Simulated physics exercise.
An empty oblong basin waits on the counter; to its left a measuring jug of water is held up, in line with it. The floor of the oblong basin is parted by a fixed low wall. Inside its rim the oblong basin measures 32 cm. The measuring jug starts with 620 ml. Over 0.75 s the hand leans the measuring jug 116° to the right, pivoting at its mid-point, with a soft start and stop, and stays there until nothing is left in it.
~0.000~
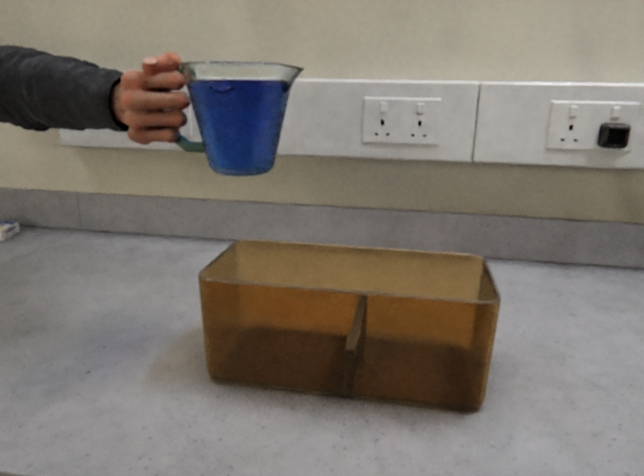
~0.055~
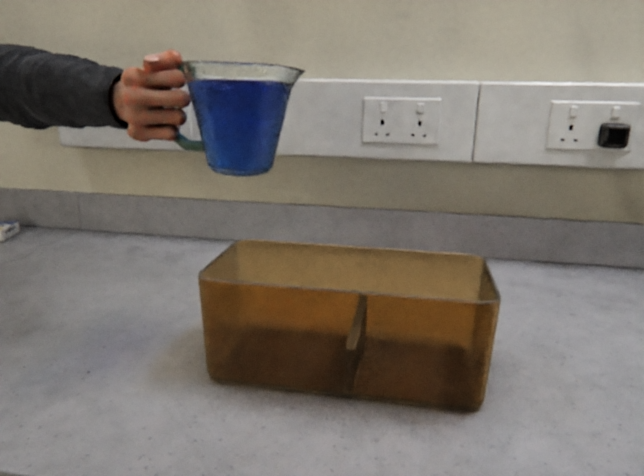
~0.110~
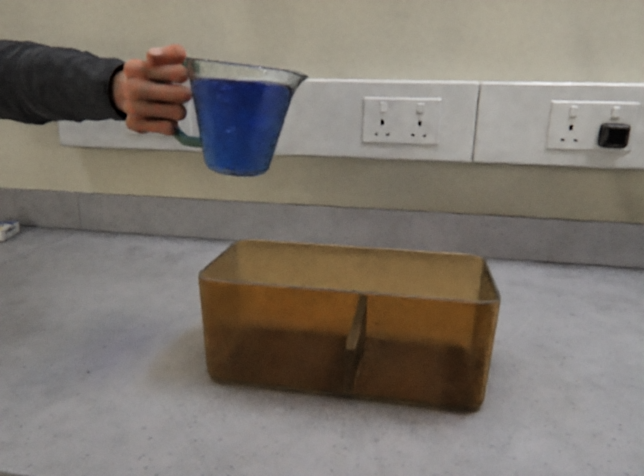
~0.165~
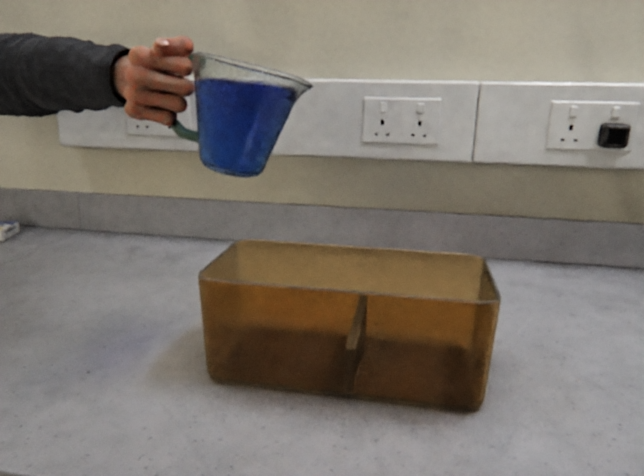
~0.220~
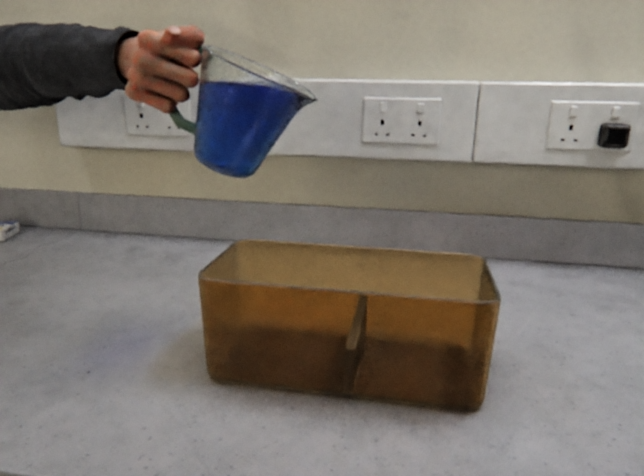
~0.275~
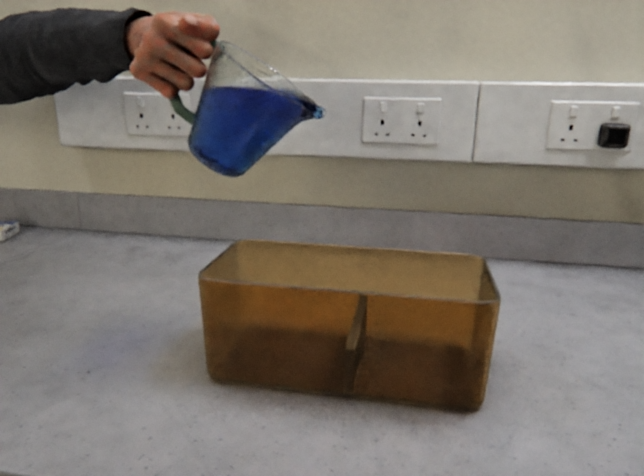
In the video, a hand holds a measuring jug of blue liquid above and to the left of an oblong basin on a counter, then tilts it steadily to the right until the liquid reaches the spout.
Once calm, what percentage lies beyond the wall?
About 37 per cent.
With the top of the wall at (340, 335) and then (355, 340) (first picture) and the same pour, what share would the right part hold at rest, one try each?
First 65, then 45 per cent.
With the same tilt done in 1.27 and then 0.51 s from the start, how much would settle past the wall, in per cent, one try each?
In turn about 60 and 30 per cent.
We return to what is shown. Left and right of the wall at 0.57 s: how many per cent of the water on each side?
Near 5 on the left, 26 on the right.
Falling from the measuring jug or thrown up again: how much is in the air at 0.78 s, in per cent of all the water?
Near 7 in a hundred.
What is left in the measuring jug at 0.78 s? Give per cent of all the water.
Some 1 per cent.
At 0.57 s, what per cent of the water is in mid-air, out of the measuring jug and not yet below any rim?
Some 32 per cent.
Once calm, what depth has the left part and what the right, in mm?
Some 16 mm on the left and 12 mm on the right.
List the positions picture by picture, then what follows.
In the first frame, tilt 0°; pouring edge (303, 67); surface from (196, 81) to (290, 83); the oblong basin's rim runs from (219, 258) to (492, 278); the wall's top is at (357, 322).
In the second frame, tilt 2°; pouring edge (305, 69); surface from (197, 80) to (290, 83).
In the third frame, tilt 6°; pouring edge (308, 75); surface from (200, 78) to (293, 86).
In the fourth frame, tilt 13°; pouring edge (313, 85); surface from (204, 78) to (299, 89).
In the fifth frame, tilt 23°; pouring edge (317, 99); surface from (208, 84) to (310, 94).
In the sixth frame, tilt 34°; pouring edge (319, 116); surface from (208, 96) to (318, 106); 2 per cent is over the edge.
By 0.57 s the tilt is 100° and 36 per cent is still to pour, 5 is left of the wall and 26 right of it.
By 0.78 s the tilt is 116° and 1 per cent is still to pour, 56 is left of the wall and 36 right of it.
By 1.01 s the tilt is 116° and 0 per cent is still to pour, 60 is left of the wall and 37 right of it.
By 1.25 s the tilt is 116° and 0 per cent is still to pour, 60 is left of the wall and 37 right of it.
At rest 60 per cent lies left of the wall, 37 right of it and 3 outside.
